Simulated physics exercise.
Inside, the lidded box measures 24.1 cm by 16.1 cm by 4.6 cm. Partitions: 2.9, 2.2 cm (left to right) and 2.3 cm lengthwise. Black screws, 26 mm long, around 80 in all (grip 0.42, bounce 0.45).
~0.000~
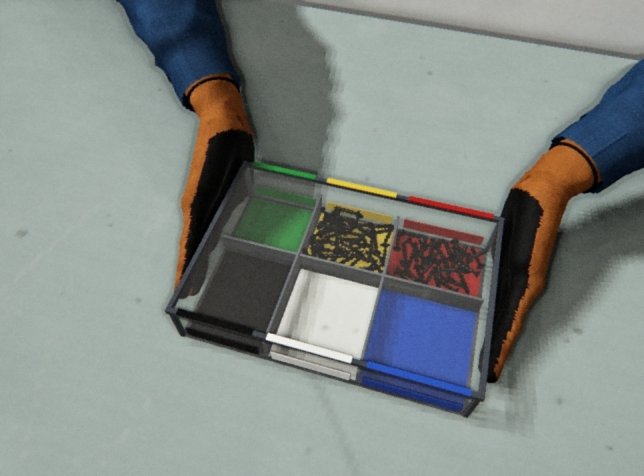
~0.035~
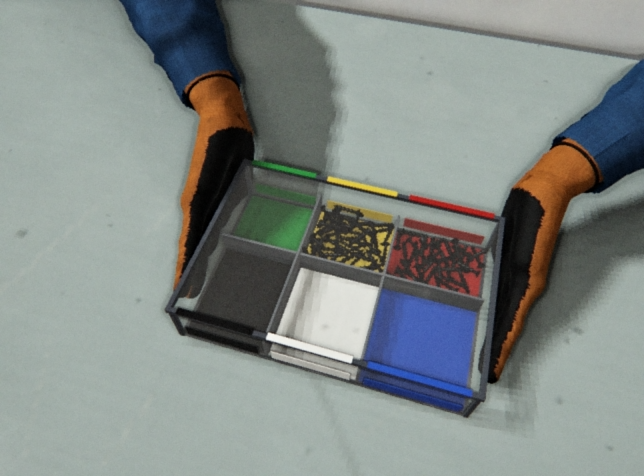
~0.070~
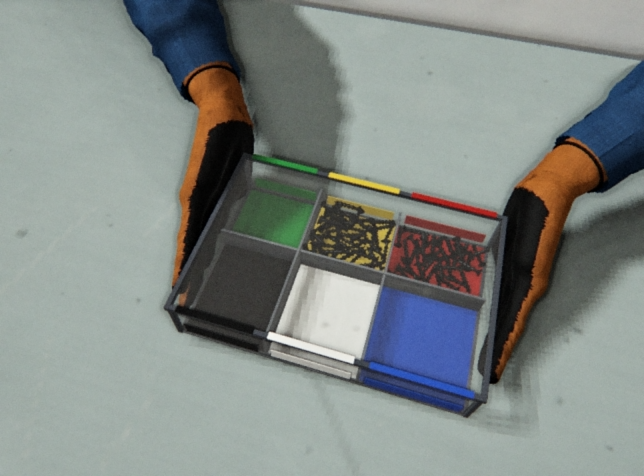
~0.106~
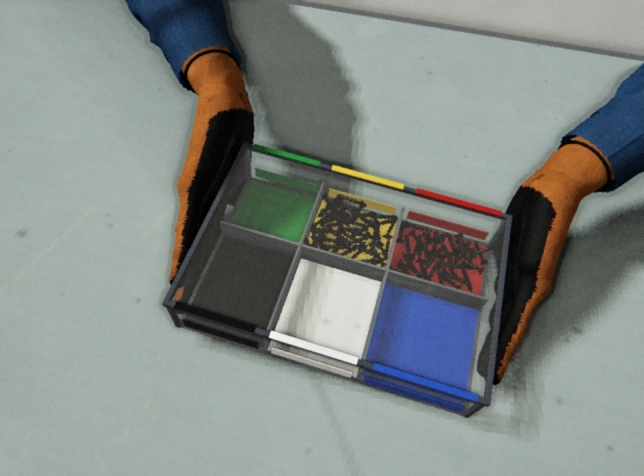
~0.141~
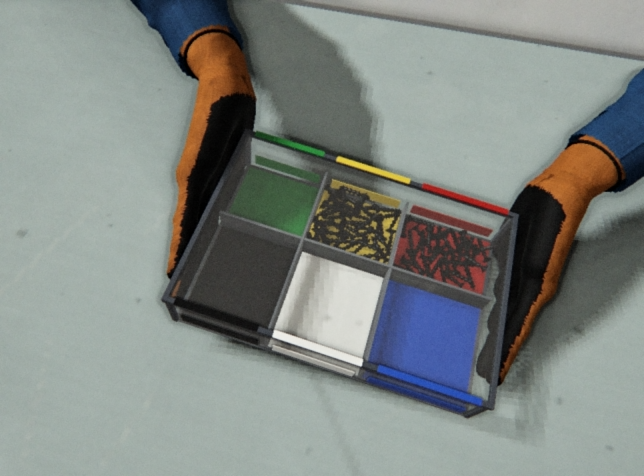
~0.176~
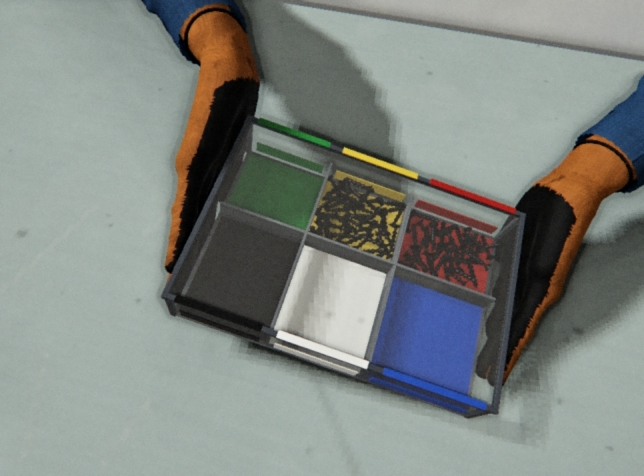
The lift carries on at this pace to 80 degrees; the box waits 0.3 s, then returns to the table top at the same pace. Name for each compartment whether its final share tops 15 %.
Red above, blue above, green below, yellow above, white below, black below.
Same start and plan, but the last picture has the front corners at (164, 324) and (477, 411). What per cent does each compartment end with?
Red 20; blue 20; green 0; yellow 20; white 35; black 5.
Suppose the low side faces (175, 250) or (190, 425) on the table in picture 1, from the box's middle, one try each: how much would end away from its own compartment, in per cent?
Some 50 and 65 per cent.
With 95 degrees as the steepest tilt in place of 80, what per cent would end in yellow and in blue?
In that case yellow 5, blue 60.
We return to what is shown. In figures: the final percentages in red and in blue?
Red 35; blue 45.
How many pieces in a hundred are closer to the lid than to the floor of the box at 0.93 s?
Some 30 per cent.
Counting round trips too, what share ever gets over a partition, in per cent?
Some 45 per cent.
After 0.93 s, tilt 80 degrees; red 45 %, blue 30 %, yellow 25 %.
After 1.44 s, tilt 43 degrees; red 35 %, blue 45 %, yellow 20 %.
After 2.01 s, tilt 0 degrees; red 35 %, blue 45 %, yellow 20 %.
By 2.3 s all is still; red 35 %, blue 45 %, green 0 %, yellow 20 %, white 0 %, black 0 %.
